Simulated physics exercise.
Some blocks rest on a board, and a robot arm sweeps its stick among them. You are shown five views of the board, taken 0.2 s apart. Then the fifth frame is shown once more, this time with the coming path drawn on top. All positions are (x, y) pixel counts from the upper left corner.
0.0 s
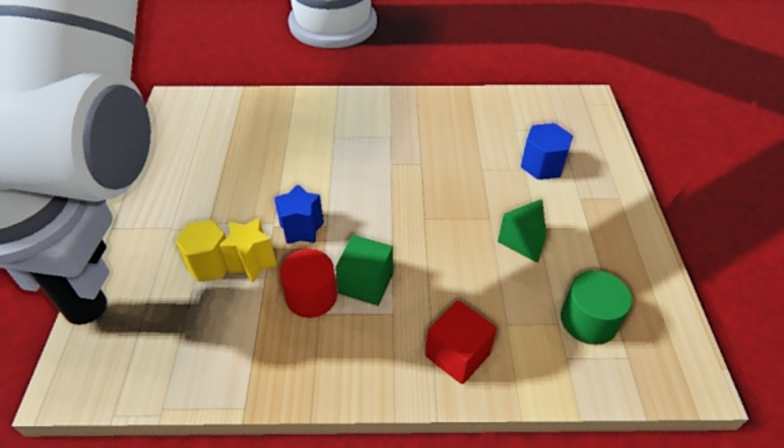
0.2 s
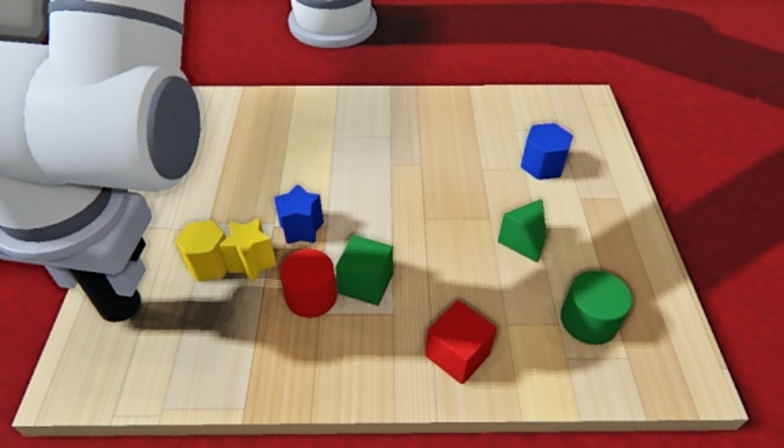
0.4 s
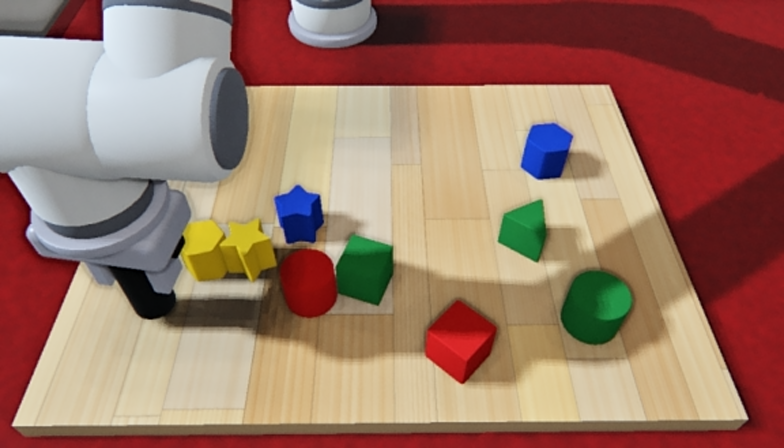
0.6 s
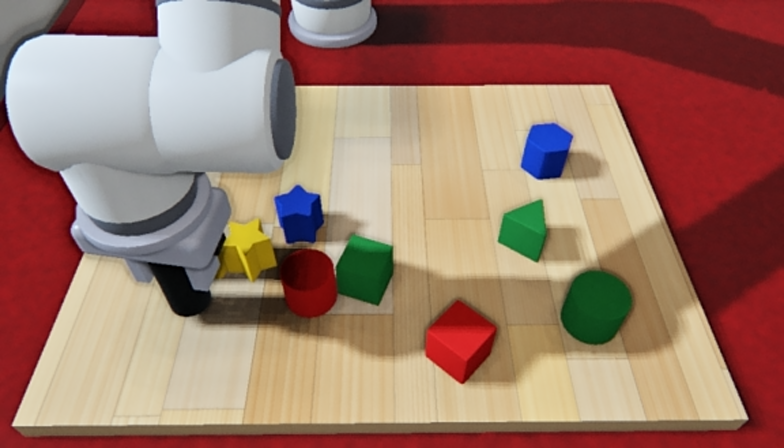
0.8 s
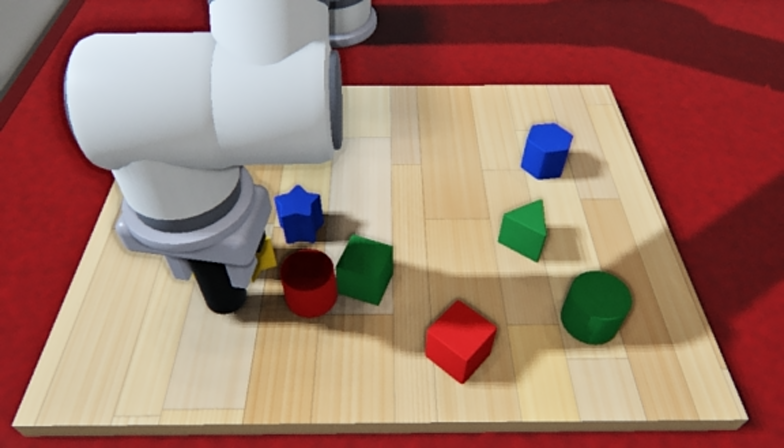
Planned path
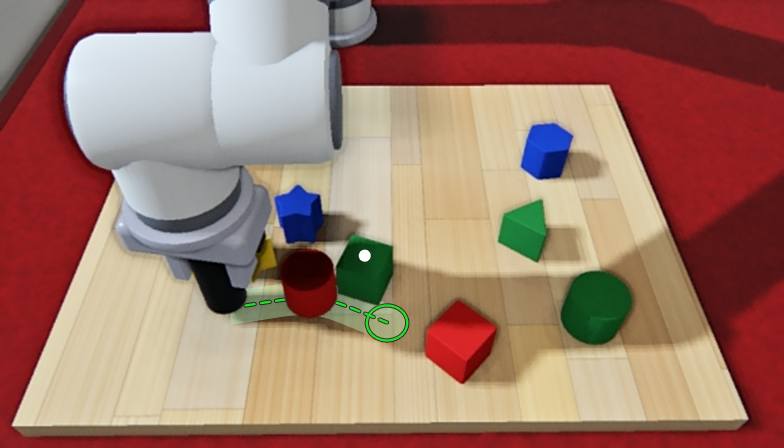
A robot arm swept its black stick slowly rightward over the left side of a wooden board, passing in front of the yellow blocks and nearing the red cylinder, while all the colored blocks stayed still.
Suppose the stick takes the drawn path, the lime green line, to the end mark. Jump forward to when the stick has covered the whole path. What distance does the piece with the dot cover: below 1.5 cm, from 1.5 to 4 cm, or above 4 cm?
Once the path ends, it will sit over 4 cm from where it is now.
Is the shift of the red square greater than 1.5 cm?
I expect not.
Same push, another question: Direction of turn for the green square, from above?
From overhead, the rotation is counterclockwise.
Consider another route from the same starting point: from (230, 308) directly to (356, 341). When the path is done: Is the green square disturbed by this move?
At the end of the path, the green square has moved off its old spot.
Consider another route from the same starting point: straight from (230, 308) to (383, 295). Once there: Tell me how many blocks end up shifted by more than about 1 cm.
By the end of the path, two blocks have moved more than about a centimetre.
Path on the board, from (230, 308) through (285, 300) and (338, 303) to (387, 323); the dot is on the green square.
What follows on the original path. One third of the way, stick at (285, 289); red cylinder at (329, 270); green square at (380, 253), turned 20° anticlockwise.
Two thirds of the way, stick at (338, 293); red cylinder at (384, 278); green square at (420, 249), turned 75° anticlockwise.
At the end, stick at (387, 313); yellow star block in place; red cylinder at (433, 283); green square at (438, 243), turned 105° anticlockwise; red square in place.
